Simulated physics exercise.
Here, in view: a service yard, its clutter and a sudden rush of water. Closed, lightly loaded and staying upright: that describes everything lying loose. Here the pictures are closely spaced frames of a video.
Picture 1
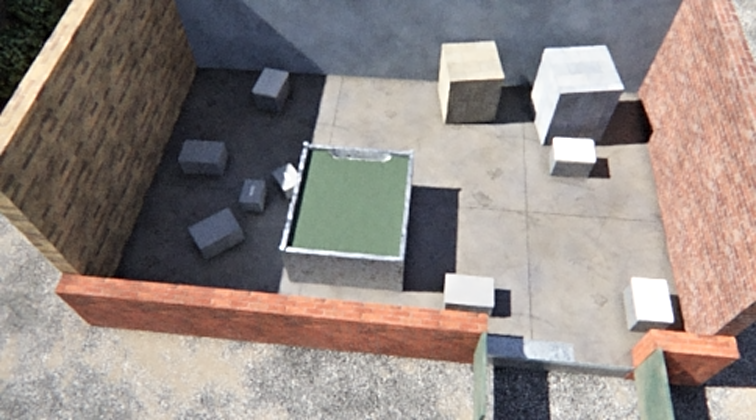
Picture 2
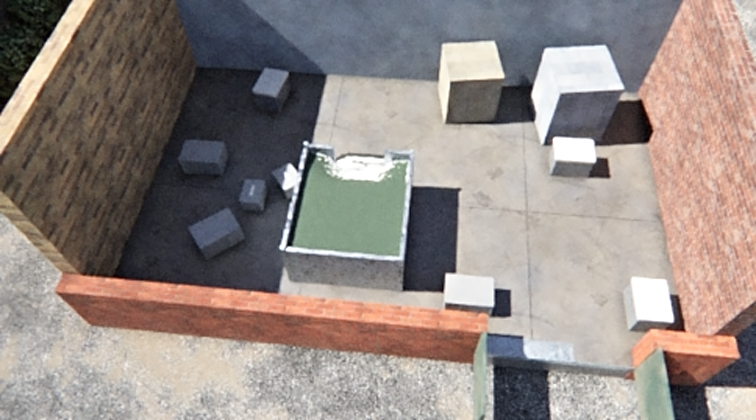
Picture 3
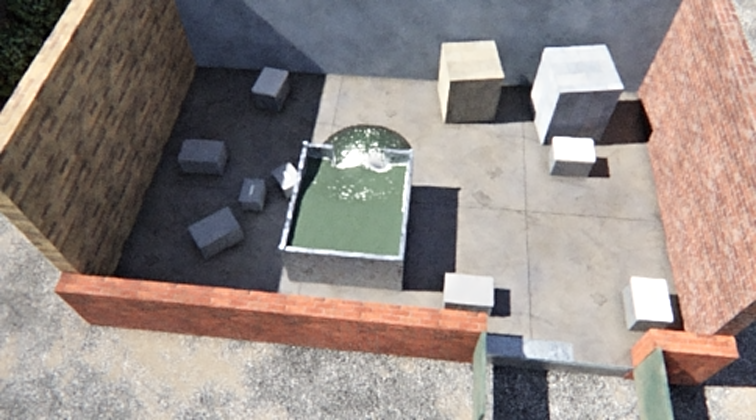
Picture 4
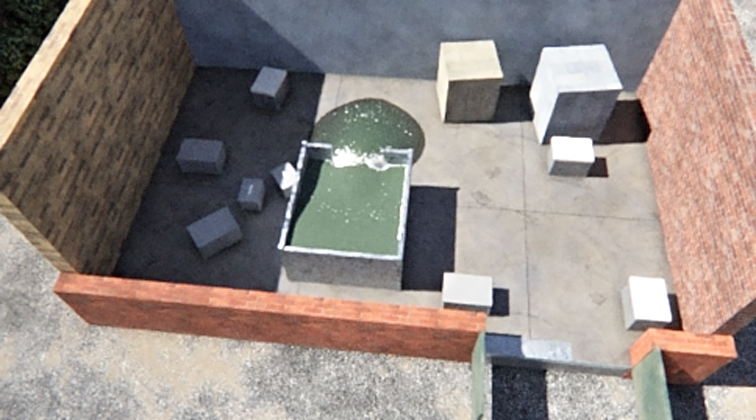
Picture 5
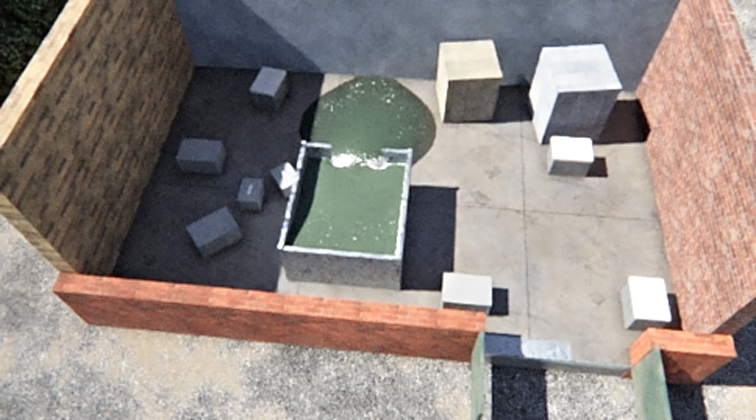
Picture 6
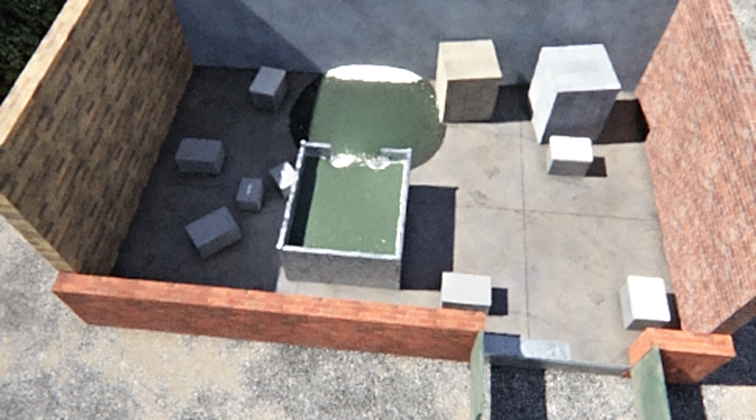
In a walled yard scattered with pale blocks, green water burst through a gap in the back of a raised tank, then spread across the concrete to the rear wall while the blocks stayed put.
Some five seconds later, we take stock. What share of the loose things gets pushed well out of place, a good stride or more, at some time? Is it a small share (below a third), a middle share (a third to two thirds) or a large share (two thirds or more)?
A small share, below a third.
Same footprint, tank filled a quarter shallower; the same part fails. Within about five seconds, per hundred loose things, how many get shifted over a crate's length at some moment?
I'd say close to 20 per cent of the things.
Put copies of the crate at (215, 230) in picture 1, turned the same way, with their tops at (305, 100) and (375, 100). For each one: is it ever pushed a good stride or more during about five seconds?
Result, in sequence - displaced that far / displaced that far.
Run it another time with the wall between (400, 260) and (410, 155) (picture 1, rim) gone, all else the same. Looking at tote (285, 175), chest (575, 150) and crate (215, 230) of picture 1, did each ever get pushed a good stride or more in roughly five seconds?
Object by object: Short of it, covered the distance, short of it.
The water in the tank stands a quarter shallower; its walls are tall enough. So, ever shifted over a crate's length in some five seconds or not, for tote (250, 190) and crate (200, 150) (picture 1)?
Here's the rundown: Came up short, then made it that far.
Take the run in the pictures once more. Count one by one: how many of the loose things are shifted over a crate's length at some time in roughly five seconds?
I make it 2.
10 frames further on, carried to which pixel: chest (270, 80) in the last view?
Near (240, 88).
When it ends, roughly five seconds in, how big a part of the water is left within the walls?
Roughly 100 per cent.
A moment on, 0 of 8 are well off their spots; 0 afloat.
Next, 0 of 8 are well off their spots; 0 afloat.
Later, 1 of 8 are well off their spots; 0 afloat.
In the end, 2 of 8 are well off their spots, and 2 have been at some point; 0 afloat.
